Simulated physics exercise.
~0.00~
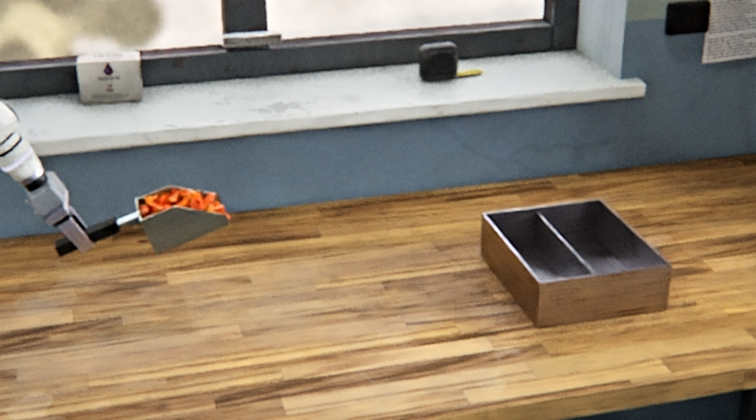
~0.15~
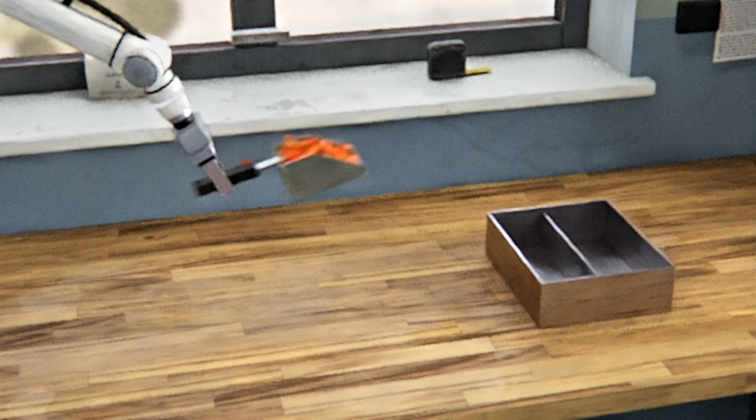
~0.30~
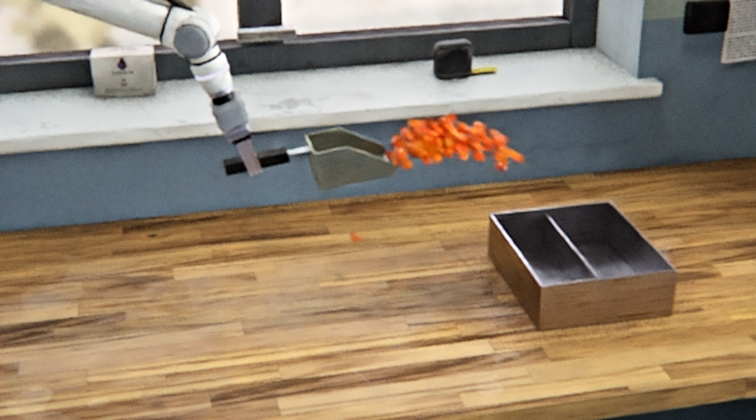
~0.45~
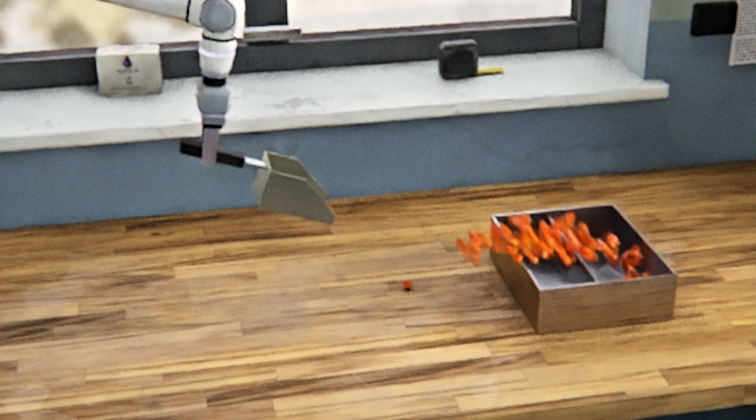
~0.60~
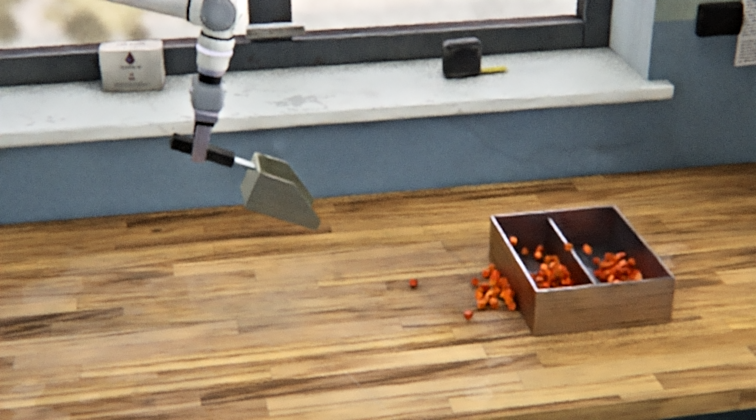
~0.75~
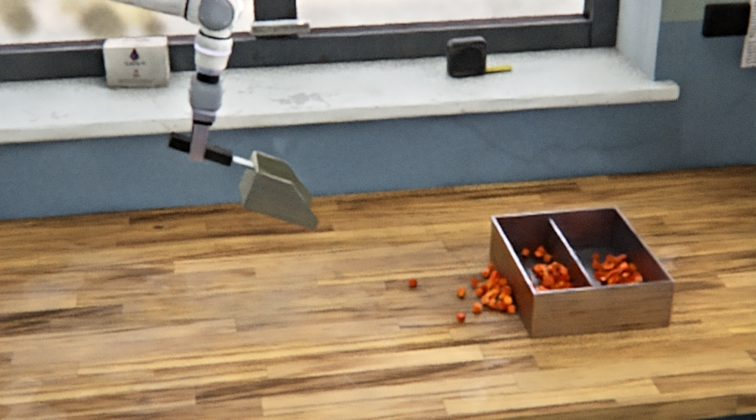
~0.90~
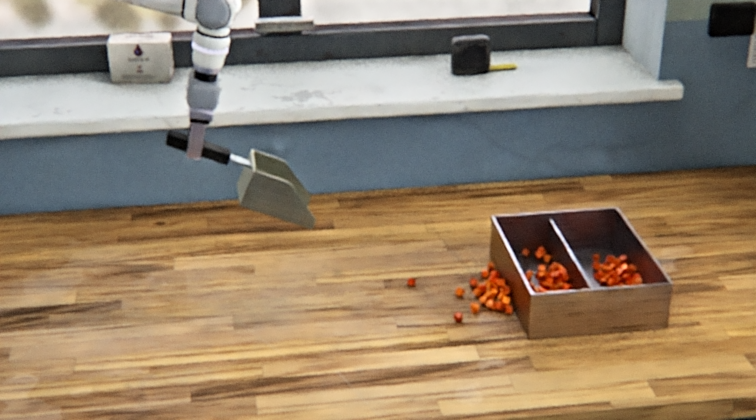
A robot arm flings orange dice from a scoop rightward into a divided box, spilling some.
